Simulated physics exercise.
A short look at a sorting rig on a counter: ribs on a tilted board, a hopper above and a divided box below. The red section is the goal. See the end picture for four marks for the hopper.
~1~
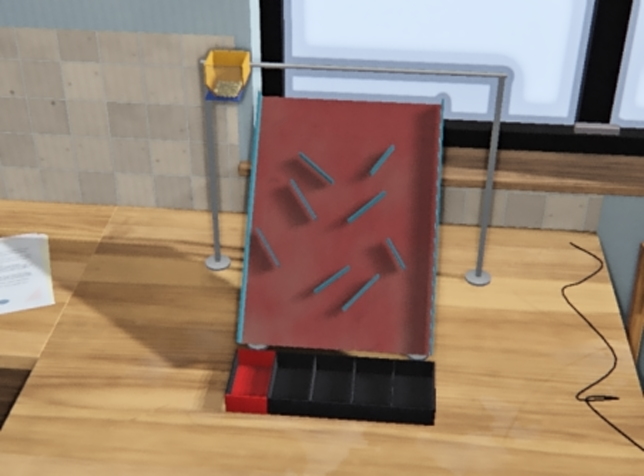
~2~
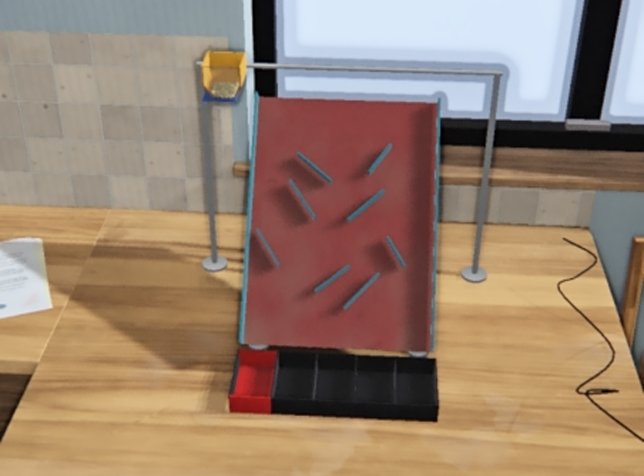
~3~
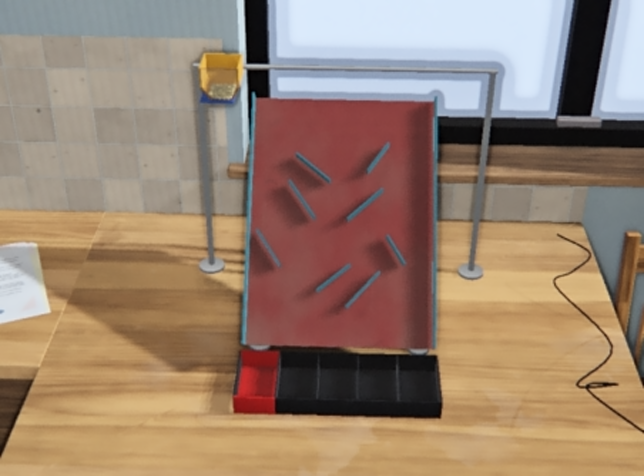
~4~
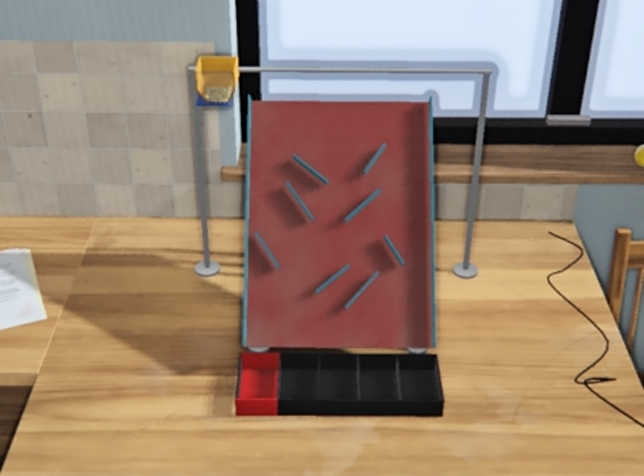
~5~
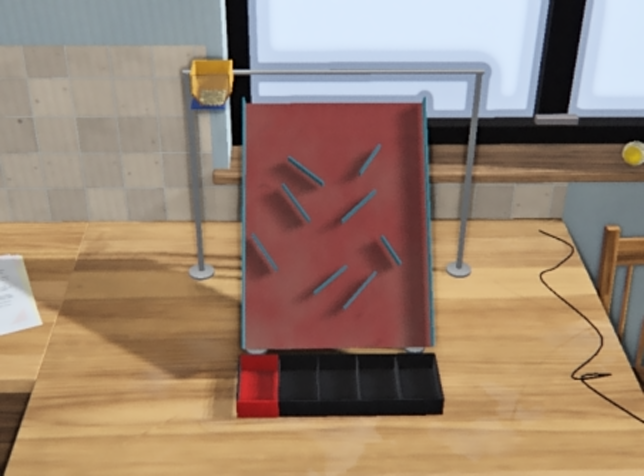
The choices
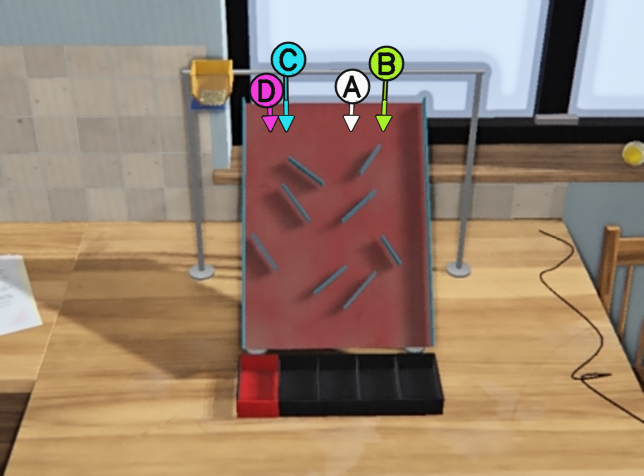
On a wooden counter, a yellow hopper hangs at the upper left above a tilted red board with ribs and a divided box, its leftmost section red; the view drifts slightly while everything on the rig stays still.
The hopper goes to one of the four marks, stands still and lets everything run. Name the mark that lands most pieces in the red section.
The answer is mark A.
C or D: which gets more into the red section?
That would be C.
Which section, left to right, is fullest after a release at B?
The fifth from the left.
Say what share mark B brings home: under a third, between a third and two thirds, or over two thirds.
Under a third.
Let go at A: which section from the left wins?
The first from the left.
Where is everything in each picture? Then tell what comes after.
The first picture shows hopper at (228, 90), soya beans, door shut.
The second picture shows ribs (298, 152) to (331, 180), (369, 171) to (391, 144), (290, 179) to (315, 217).
The third picture shows ribs (347, 219) to (383, 189), (257, 229) to (280, 265), (387, 235) to (405, 264).
The fourth picture shows ribs (316, 291) to (349, 265), (346, 307) to (379, 271).
The fifth picture shows red section at (258, 408), number 1 of 5 from the left.
On the marked copy, mark A meets the board at (351, 125); mark B meets the board at (383, 125); mark C meets the board at (286, 125); mark D meets the board at (270, 125).
With A, about two thirds in the red section, about a quarter in other sections, a small part outside the box.
With B, about a quarter in the red section, about two thirds in other sections, a small part outside the box.
With C, about a third in the red section, about two thirds in other sections.
With D, about a quarter in the red section, about two thirds in other sections, a small part outside the box.
